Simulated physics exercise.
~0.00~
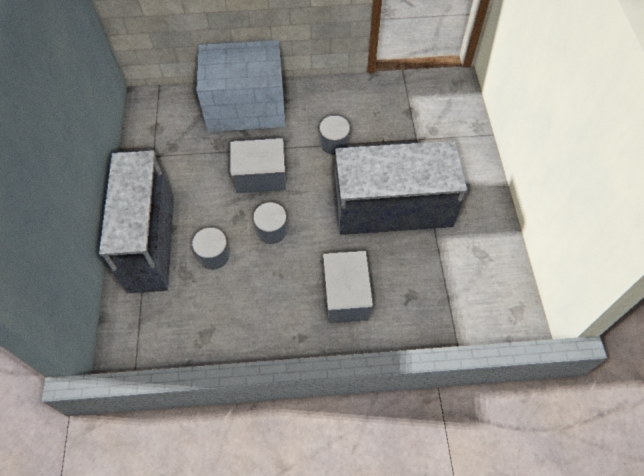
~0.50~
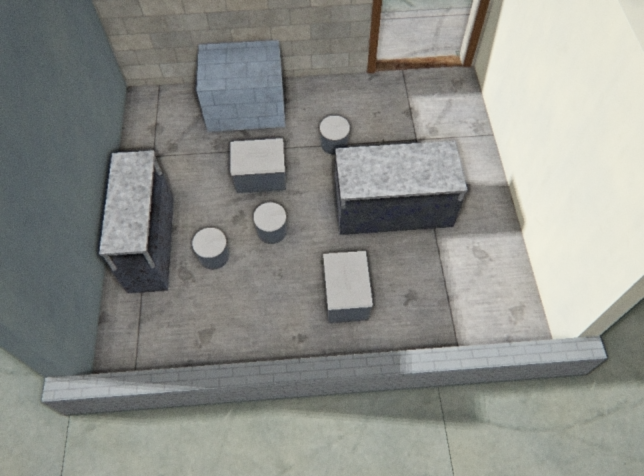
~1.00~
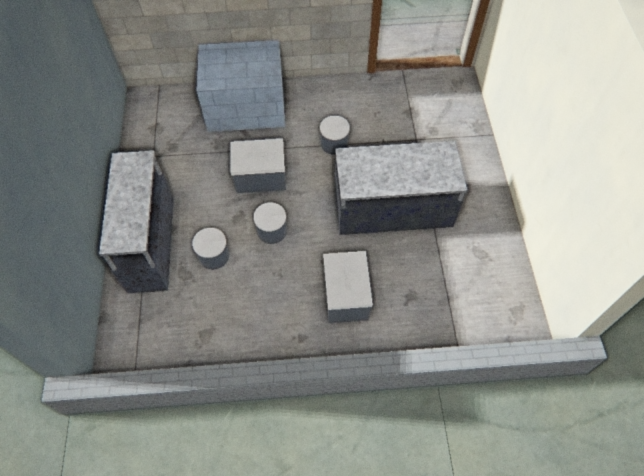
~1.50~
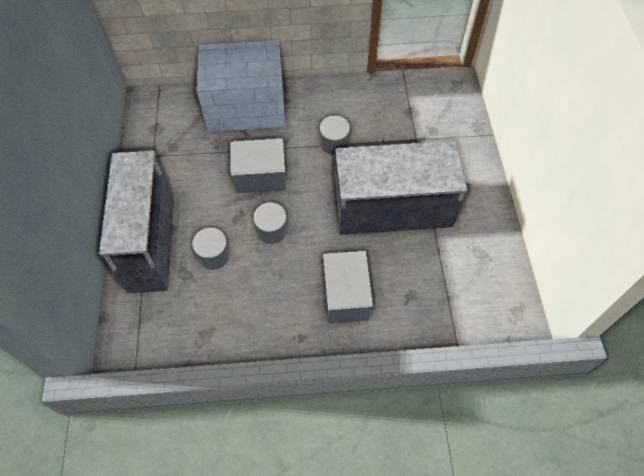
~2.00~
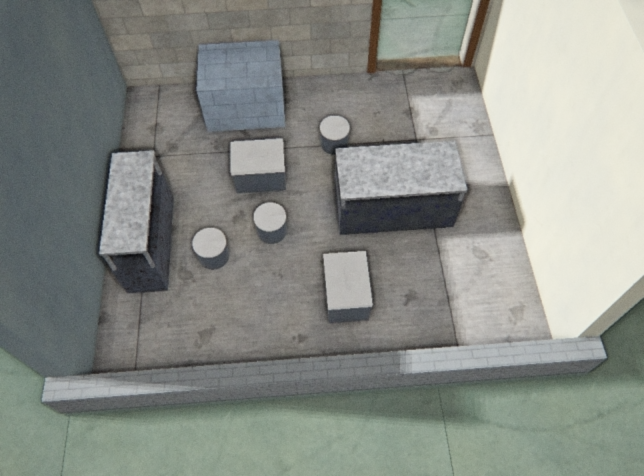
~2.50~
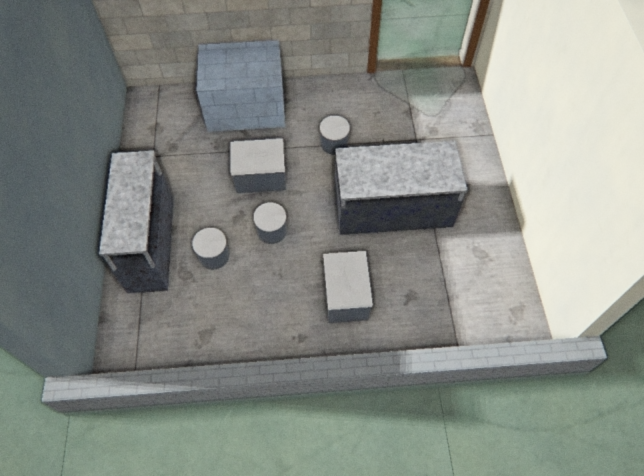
A small room with a grey floor, pale right wall and brown-framed doorway at the back is seen from high above. Two speckled dark-grey blocks stand left and right, with a blue-grey block at the back and smaller pale-topped boxes and three round stools between them. The ground outside turns from pinkish to green, then a thin film of water edges in through the doorway, while the objects and camera stay still.
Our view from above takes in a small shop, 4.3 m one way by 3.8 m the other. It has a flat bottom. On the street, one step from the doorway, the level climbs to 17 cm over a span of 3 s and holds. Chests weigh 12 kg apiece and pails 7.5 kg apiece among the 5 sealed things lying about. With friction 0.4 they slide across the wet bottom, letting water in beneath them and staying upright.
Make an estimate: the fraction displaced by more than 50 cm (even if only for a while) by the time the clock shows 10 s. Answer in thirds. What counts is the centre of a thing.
Under a third.
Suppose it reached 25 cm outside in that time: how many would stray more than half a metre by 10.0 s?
I count 3 of them in that case.
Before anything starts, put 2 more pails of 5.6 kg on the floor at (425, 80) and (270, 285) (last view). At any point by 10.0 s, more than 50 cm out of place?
First one exceeds it, second one stays within it.
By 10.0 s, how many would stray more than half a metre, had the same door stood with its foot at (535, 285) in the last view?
The count would be 2.
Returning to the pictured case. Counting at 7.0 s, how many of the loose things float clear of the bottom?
Just then, the number is 0.
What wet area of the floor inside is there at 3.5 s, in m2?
Wet area: Approx. 3.0 m2.
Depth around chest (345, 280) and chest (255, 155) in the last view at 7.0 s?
Close to 4 and 3 centimetres.
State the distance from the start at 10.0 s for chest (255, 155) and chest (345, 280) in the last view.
5 cm, 50 cm.
After 3.5 s 0 of 5 are over 50 cm from their spots; 0 afloat.
After 4.5 s 0 of 5 are over 50 cm from their spots; 0 afloat.
After 7.0 s 0 of 5 are over 50 cm from their spots; 0 afloat.
After 10.0 s 1 of 5 are over 50 cm from their spots, and 1 have been at some point; 1 afloat.
